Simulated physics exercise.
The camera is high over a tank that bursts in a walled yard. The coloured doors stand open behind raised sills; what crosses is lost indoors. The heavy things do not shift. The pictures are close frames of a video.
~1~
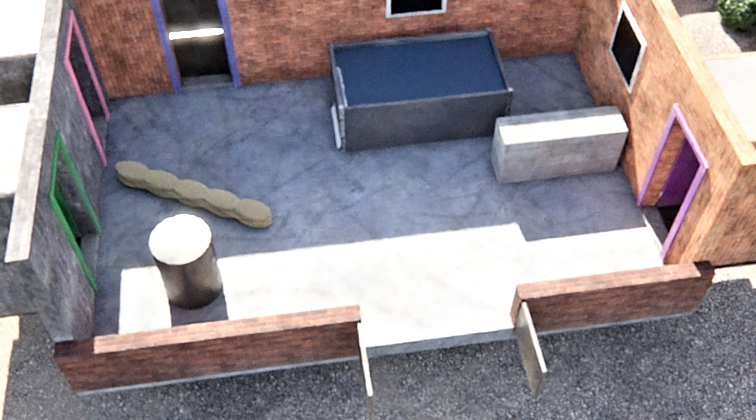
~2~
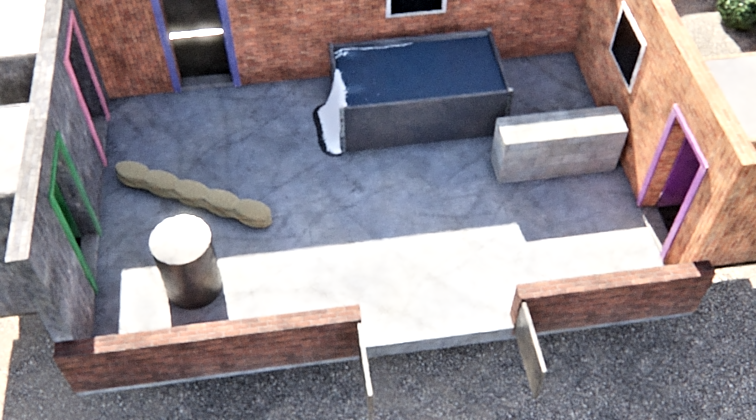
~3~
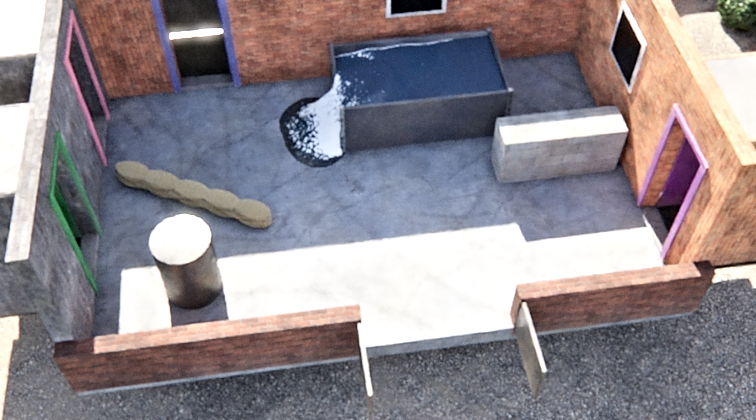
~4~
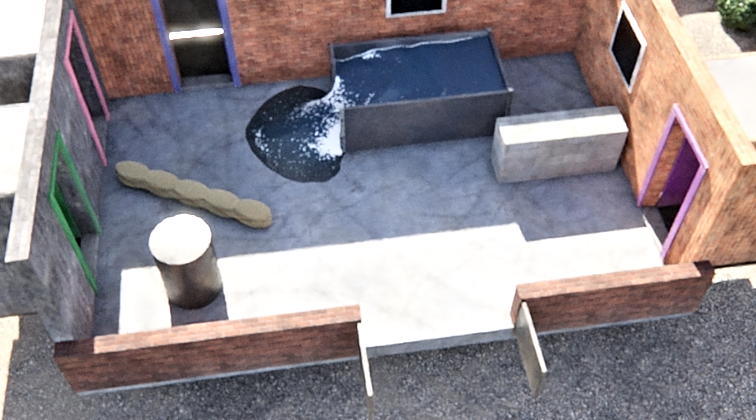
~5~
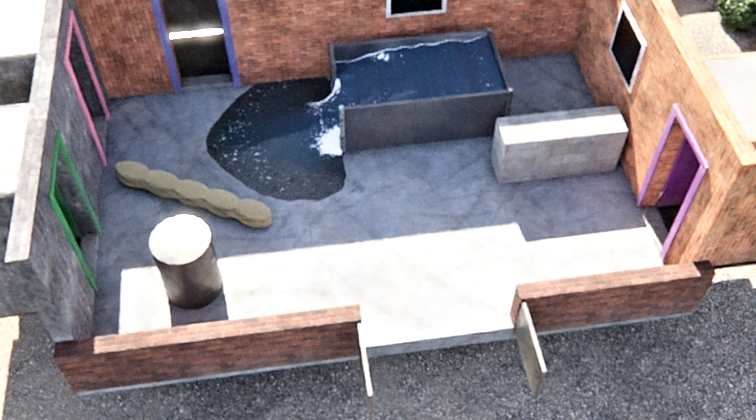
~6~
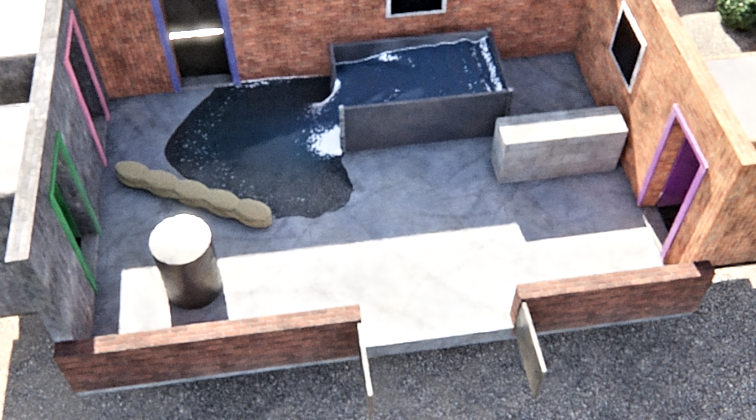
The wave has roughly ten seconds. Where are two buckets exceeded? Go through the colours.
One by one: The purple door holds within the limit; the pink door floods; the blue door floods; the green door holds within the limit.
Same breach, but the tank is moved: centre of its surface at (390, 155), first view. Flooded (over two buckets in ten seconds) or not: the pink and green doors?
Then: The pink door is over; the green door passes that mark.
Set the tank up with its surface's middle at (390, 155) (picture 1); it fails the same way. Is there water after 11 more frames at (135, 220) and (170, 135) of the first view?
One after the other: Under water, wet.
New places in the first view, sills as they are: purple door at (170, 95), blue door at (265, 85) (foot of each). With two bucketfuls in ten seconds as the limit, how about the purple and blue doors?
One by one: Purple door lets more in; blue door passes that mark.
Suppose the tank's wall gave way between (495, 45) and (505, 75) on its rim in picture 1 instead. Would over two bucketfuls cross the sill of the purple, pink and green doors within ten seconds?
One by one: The purple door is under; the pink door takes less; the green door lets less in.
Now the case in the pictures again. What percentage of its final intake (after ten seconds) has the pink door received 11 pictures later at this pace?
I make it 25 per cent.
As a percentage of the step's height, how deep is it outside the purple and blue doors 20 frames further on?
About 0 and 250 per cent.
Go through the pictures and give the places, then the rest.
The tank at (418, 71) is whole and still, in the first frame.
The front is at (339, 154), out from the gap at (341, 112), in the second frame.
Water pours out at (341, 115) and has run to (286, 119), in the third frame.
The front is at (251, 131), out from the gap at (341, 116), in the fourth frame.
The front is at (215, 153), out from the gap at (341, 117), in the fifth frame.
Water pours out at (341, 116) and has run to (174, 158), in the sixth frame.
A moment on, water covers 25 % of the floor; the purple door not reached, the pink door under two buckets in, the blue door under two buckets in, the green door not reached.
Next, water covers 35 % of the floor; the purple door not reached, the pink door far over two buckets in, the blue door over two buckets in, the green door wet at the sill, nothing in.
Then, water covers 45 % of the floor; the purple door not reached, the pink door far over two buckets in, the blue door over two buckets in, the green door wet at the sill, nothing in.
Later, water covers 60 % of the floor; the purple door not reached, the pink door far over two buckets in, the blue door far over two buckets in, the green door wet at the sill, nothing in.
In the end, water covers 90 % of the floor; the purple door wet at the sill, nothing in, the pink door far over two buckets in, the blue door far over two buckets in, the green door wet at the sill, nothing in.
